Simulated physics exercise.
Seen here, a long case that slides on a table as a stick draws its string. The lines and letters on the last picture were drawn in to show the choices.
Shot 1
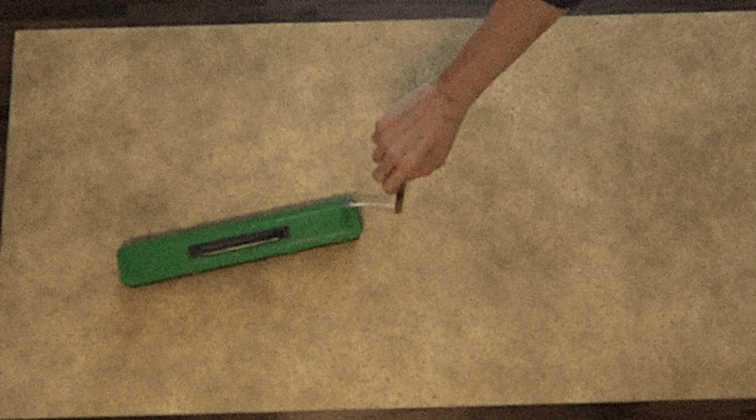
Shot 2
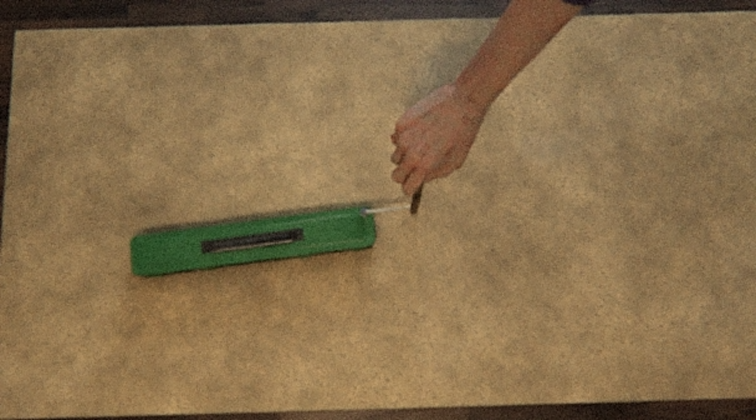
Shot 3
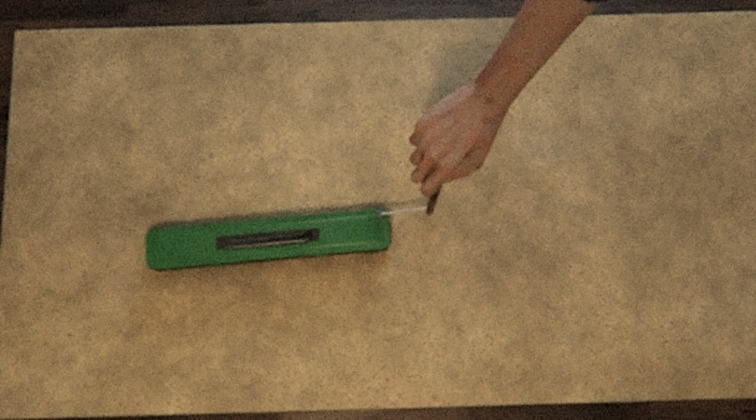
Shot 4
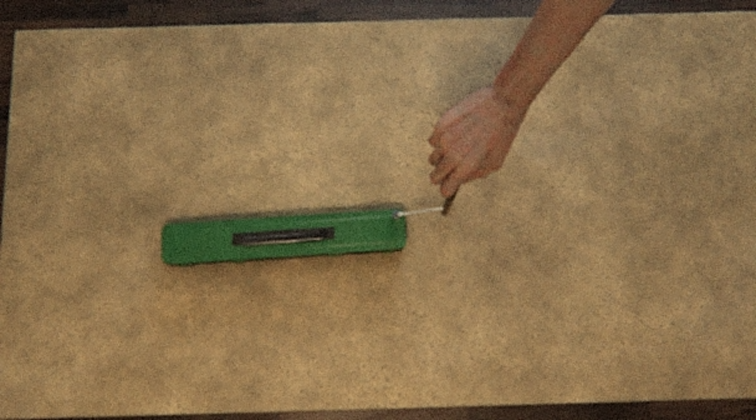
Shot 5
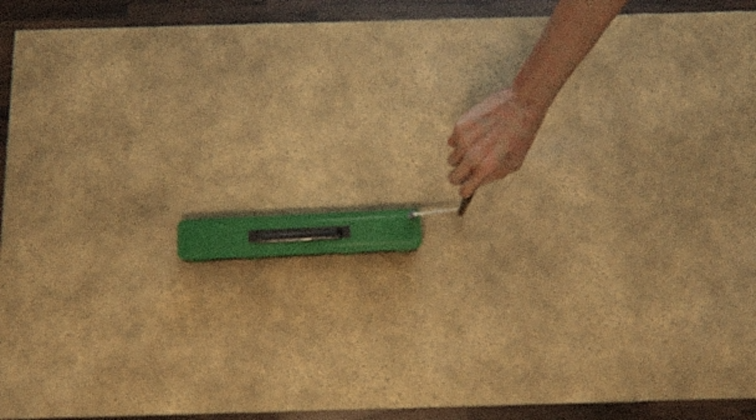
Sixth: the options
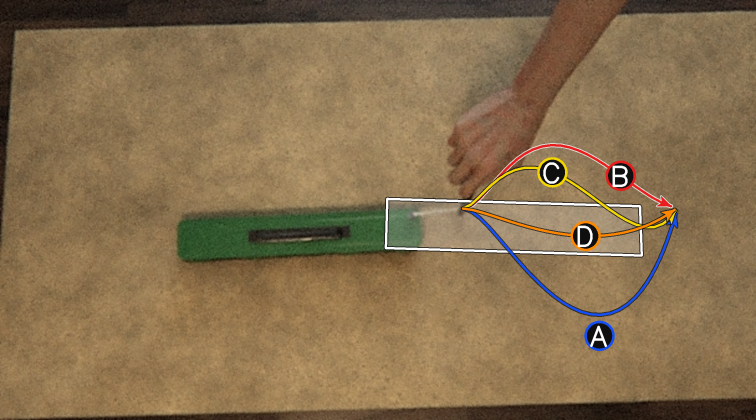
A long green case slid slowly to the right across a tabletop, straightening from a slight tilt as a hand holding a small dark stick pulled it along by a short pale string.
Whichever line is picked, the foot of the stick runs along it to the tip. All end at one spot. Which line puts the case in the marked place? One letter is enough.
Take D.
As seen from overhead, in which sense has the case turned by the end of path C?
On that path, clockwise.
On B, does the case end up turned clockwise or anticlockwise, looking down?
It turns clockwise.
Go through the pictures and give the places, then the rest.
Green case (239, 242), in the first frame.
Green case (253, 241), in the second frame.
Green case (268, 238), in the third frame.
Green case (284, 236), in the fourth frame.
Green case (299, 234), in the fifth frame.
On the copy, A from (463, 209) via (581, 312) to (675, 213); B from (463, 209) via (561, 145) to (671, 206); C from (463, 209) via (570, 181) to (676, 210); D from (463, 209) via (576, 236) to (675, 210); the outline at (513, 227).
On D. First, foot of the stick (537, 230), middle of the case (371, 232).
Then, foot of the stick (617, 234), middle of the case (451, 233).
Finally, foot of the stick (676, 208), middle of the case (513, 228); it lies in the outline.
By contrast, A leaves its middle at (521, 256); B leaves its middle at (511, 196); C leaves its middle at (513, 213).
